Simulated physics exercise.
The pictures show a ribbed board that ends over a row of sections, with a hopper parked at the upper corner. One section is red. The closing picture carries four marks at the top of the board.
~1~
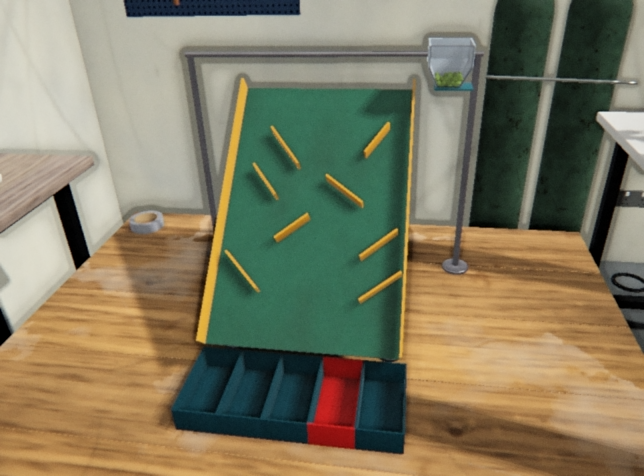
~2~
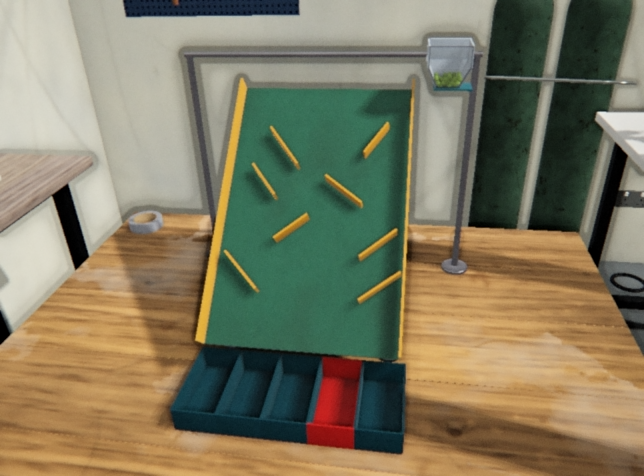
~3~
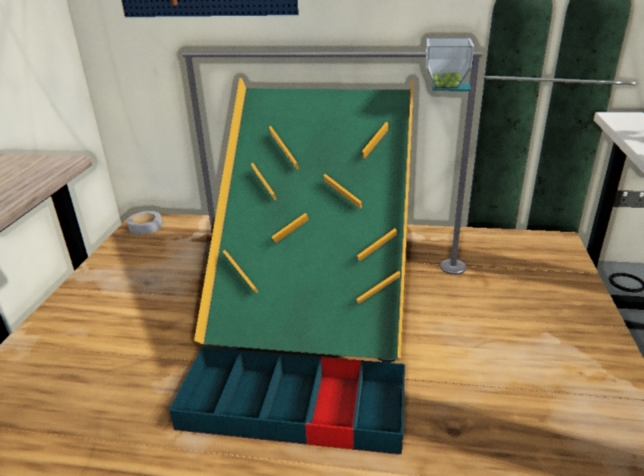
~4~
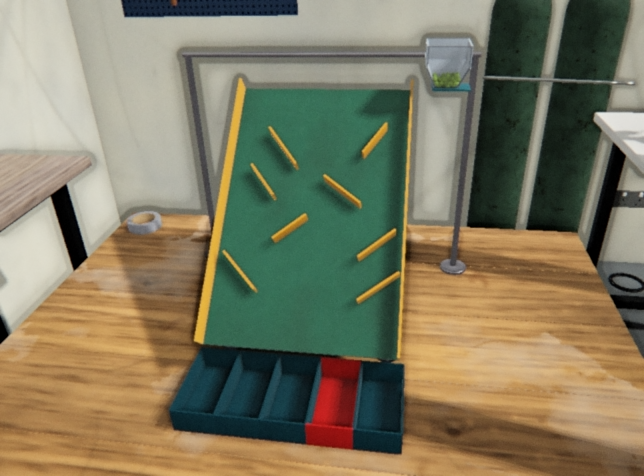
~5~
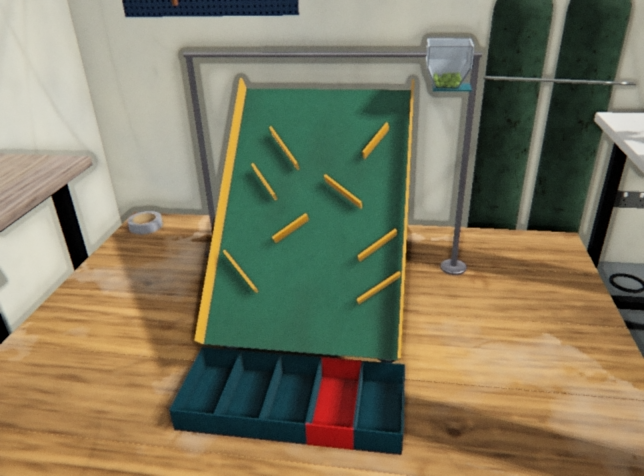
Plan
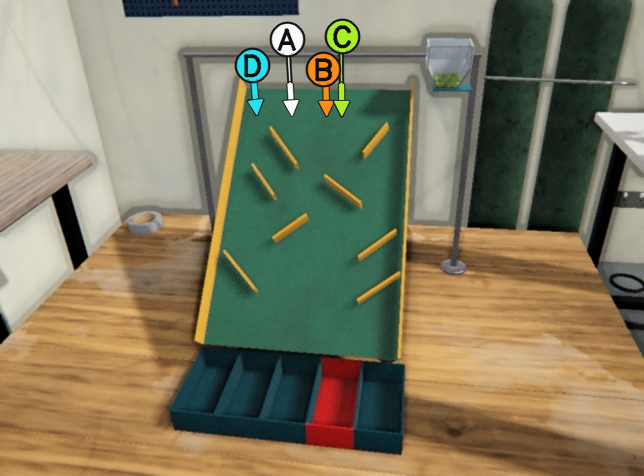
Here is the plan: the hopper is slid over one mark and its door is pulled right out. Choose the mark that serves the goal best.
Mark A.
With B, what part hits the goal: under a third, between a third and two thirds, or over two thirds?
It is under a third.
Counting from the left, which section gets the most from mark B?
It is the third one.
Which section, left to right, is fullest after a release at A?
The fourth.
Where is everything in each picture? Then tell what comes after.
The first picture shows hopper at (448, 80), dried peas, door shut.
The second picture shows ribs (271, 126) to (297, 163), (364, 152) to (388, 122), (253, 163) to (274, 194).
The third picture shows ribs (324, 175) to (360, 202), (272, 238) to (306, 214), (358, 256) to (396, 229).
The fourth picture shows ribs (223, 251) to (254, 289), (357, 300) to (399, 272).
The fifth picture shows red section at (330, 435), number 4 of 5 from the left.
On the marked copy, mark A meets the board at (291, 110); mark B meets the board at (326, 110); mark C meets the board at (341, 110); mark D meets the board at (256, 109).
If A is chosen, about half in the red section, about a quarter in other sections, a small part outside the box.
If B is chosen, about a quarter in the red section, most in other sections.
If C is chosen, about a quarter in the red section, most in other sections, a stray few outside the box.
If D is chosen, a small part in the red section, nearly all in other sections.
